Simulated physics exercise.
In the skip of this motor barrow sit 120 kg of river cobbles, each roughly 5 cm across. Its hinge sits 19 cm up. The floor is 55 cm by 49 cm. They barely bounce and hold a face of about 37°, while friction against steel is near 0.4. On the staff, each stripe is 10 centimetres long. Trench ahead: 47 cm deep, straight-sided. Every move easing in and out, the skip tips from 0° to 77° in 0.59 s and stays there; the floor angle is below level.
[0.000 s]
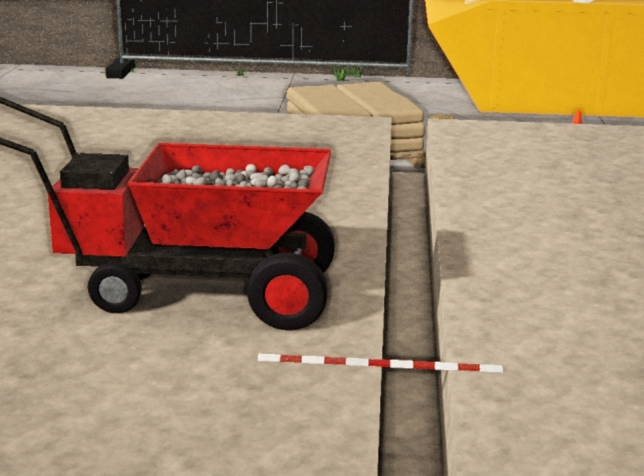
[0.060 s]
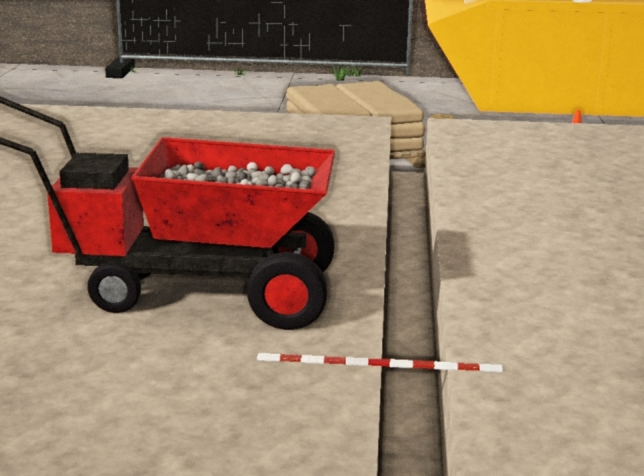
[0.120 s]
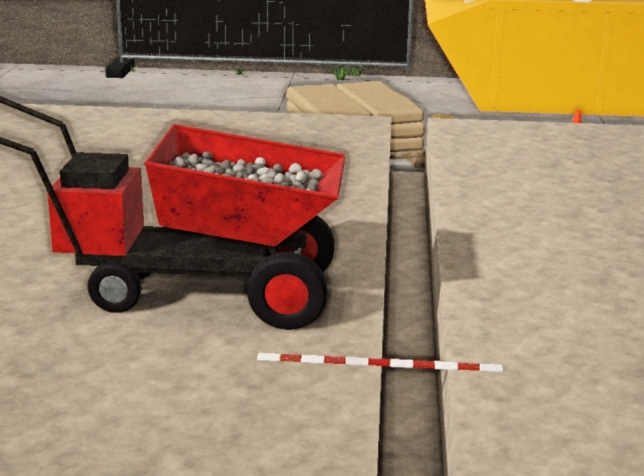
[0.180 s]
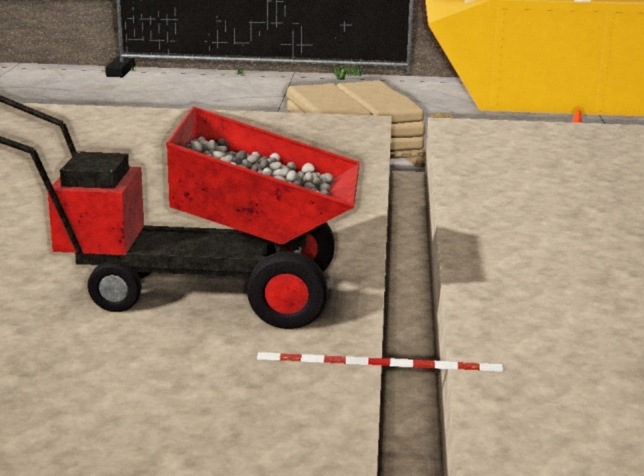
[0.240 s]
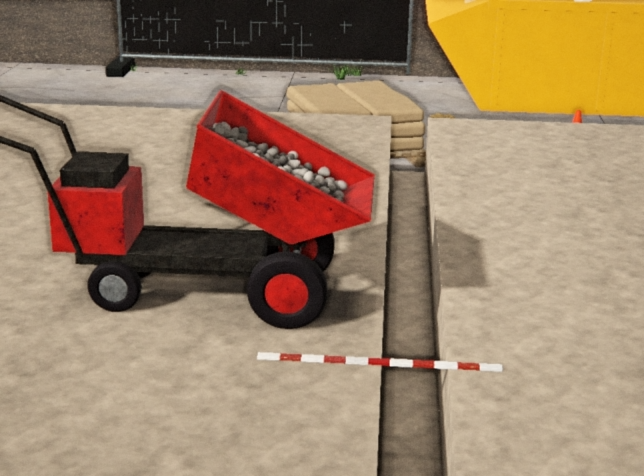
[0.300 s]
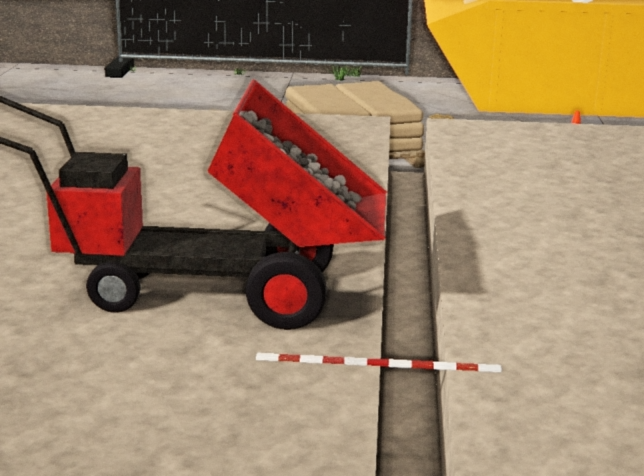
The red skip of a motor barrow tilts steeply forward to the right, carrying grey stones.
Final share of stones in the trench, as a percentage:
43 per cent.
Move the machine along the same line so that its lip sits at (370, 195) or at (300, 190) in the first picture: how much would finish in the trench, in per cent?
I'd expect close to 5 per cent at the first and 65 per cent at the second.
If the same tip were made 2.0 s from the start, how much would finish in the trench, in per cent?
About 70 percent, I'd say.
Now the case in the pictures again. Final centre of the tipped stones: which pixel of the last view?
In the last view, about (469, 308).
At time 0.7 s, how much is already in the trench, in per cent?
About 20%.
After 0.4 s the floor is at 65°; 100 % in the skip; the foremost stones are at (383, 251).
After 0.7 s the floor is at 77°; 68 % in the skip, 18 % in the trench, 14 % past the trench; the foremost stones are at (470, 303).
After 1.0 s the floor is at 77°; 4 % in the skip, 37 % in the trench, 59 % past the trench; the foremost stones are past the picture's edge.
After 3.0 s the floor is at 77°; 0 % in the skip, 43 % in the trench, 57 % past the trench; the foremost stones are past the picture's edge.
